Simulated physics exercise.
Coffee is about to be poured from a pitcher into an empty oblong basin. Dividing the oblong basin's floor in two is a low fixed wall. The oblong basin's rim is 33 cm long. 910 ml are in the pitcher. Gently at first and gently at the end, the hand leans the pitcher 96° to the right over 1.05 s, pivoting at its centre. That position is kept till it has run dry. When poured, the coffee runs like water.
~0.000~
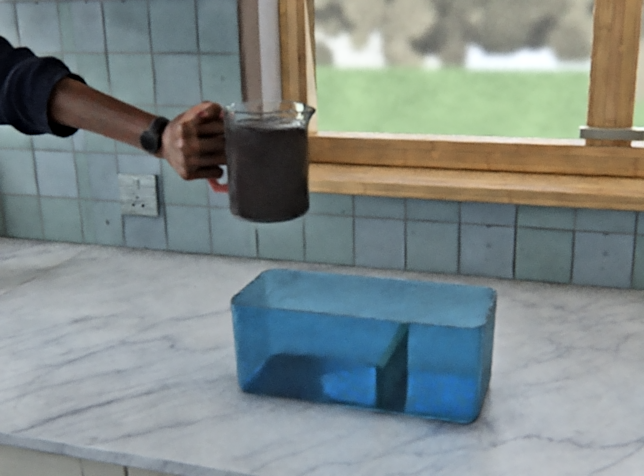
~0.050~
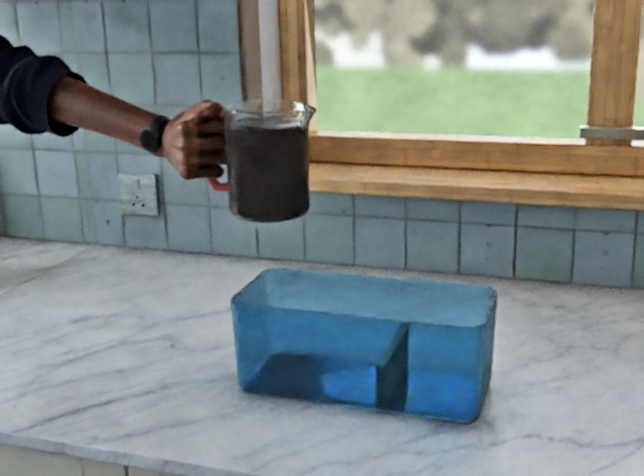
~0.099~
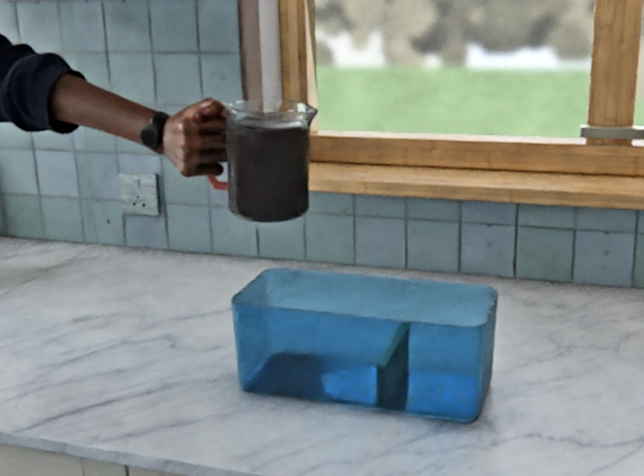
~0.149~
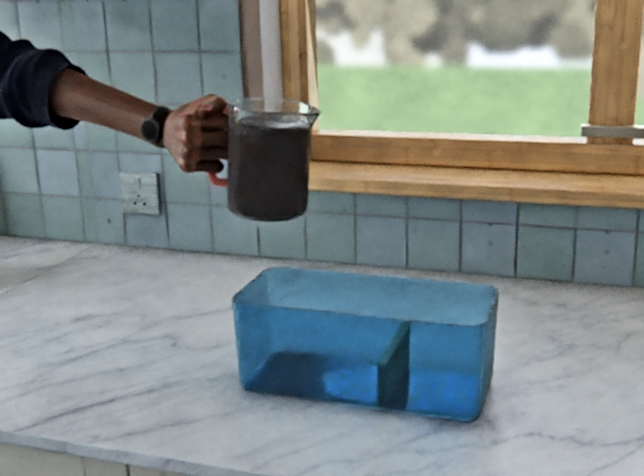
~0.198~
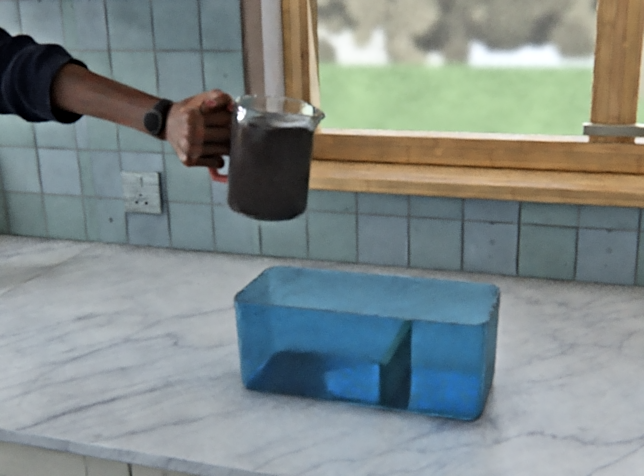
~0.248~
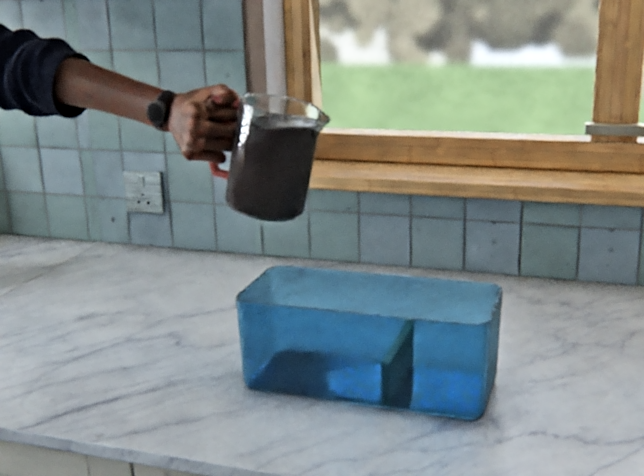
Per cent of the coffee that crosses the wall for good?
58 per cent.
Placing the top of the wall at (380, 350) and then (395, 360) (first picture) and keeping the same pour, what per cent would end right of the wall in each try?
One try each: Around 85 percent and then around 60 percent.
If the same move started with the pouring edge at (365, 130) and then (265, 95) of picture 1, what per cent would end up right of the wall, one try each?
90 then 5 %.
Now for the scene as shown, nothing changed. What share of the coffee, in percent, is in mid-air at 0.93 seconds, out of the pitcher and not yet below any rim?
Close to 22 per cent.
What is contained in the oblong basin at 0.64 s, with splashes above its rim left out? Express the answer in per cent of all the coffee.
Estimate - around 2 in a hundred parts.
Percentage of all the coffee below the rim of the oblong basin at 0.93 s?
32 per cent or thereabouts.
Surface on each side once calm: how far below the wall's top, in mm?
The left comes to roughly 46 mm and the right to roughly 24 mm.
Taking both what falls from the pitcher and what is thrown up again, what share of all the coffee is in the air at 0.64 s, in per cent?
Estimate: Some 12 % of the total.
Then, 0.64 s in, the tilt is 64° and 86 per cent is still to pour, 2 is left of the wall and 0 right of it.
Then, 0.93 s in, the tilt is 93° and 45 per cent is still to pour, 6 is left of the wall and 25 right of it.
Then, 1.22 s in, the tilt is 96° and 13 per cent is still to pour, 23 is left of the wall and 55 right of it.
Then, 1.55 s in, the tilt is 96° and 3 per cent is still to pour, 36 is left of the wall and 57 right of it.
Finally, 41 per cent lies left of the wall, 58 right of it and 1 outside.
